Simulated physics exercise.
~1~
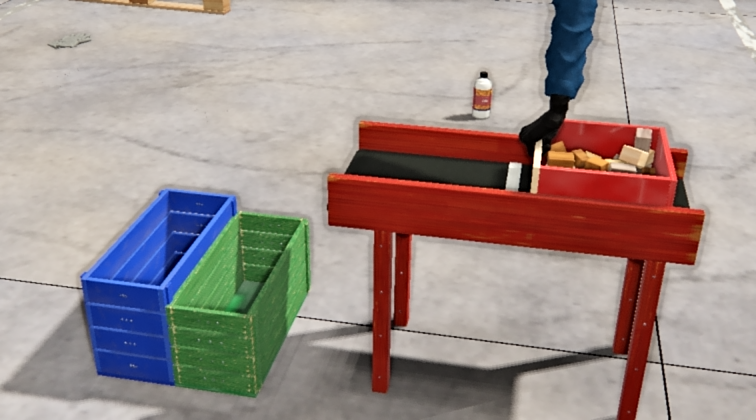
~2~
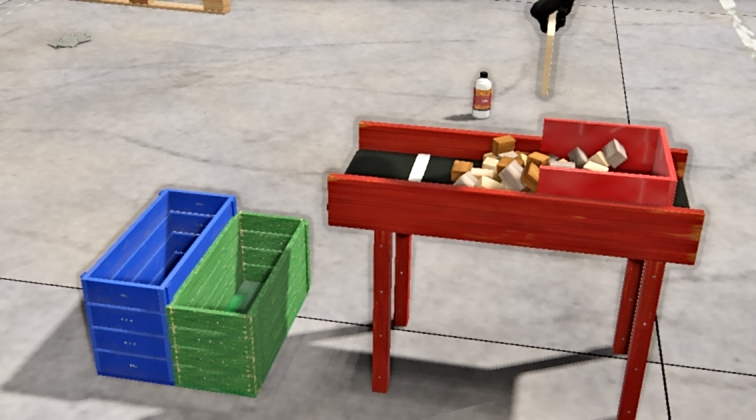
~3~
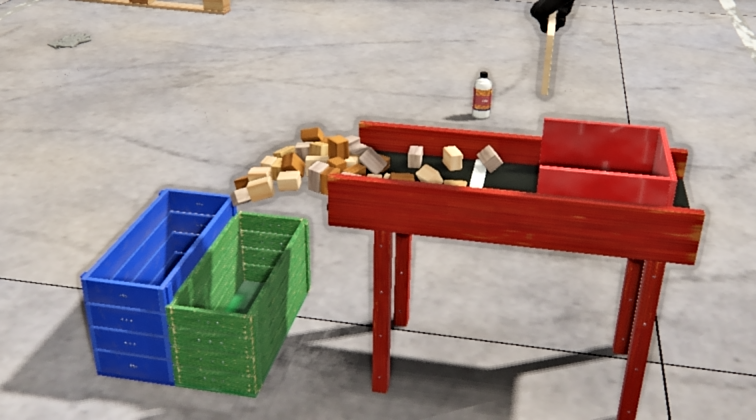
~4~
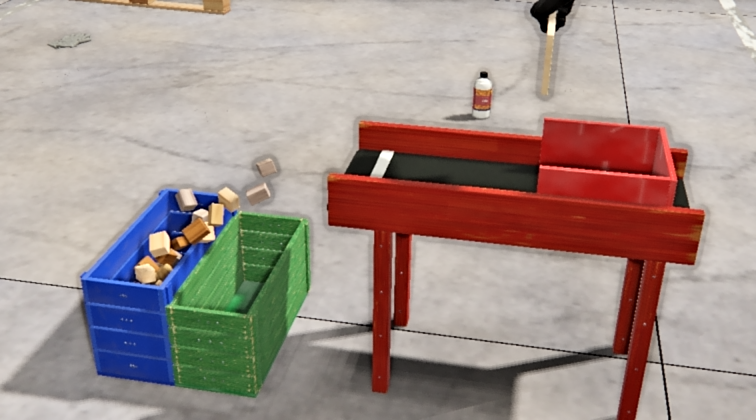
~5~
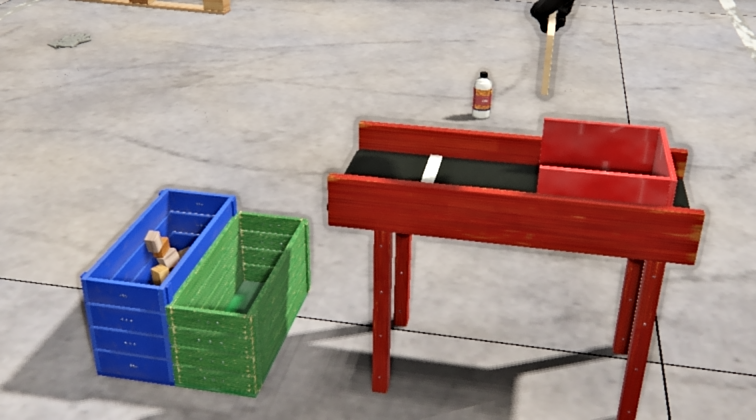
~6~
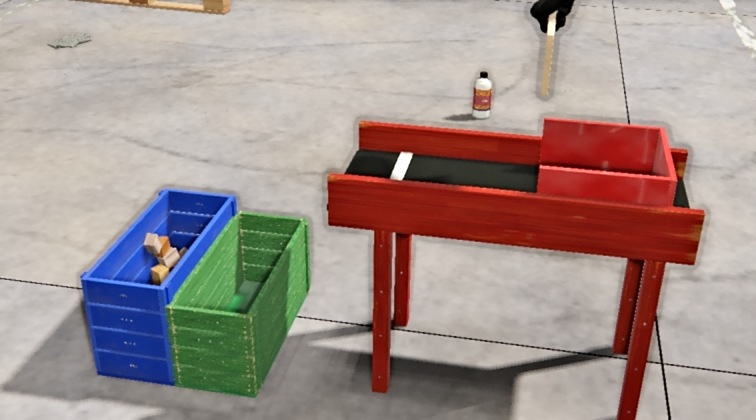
A gloved hand lifting a gate from a red pen, wooden blocks riding the belt left and flying into the blue tub.
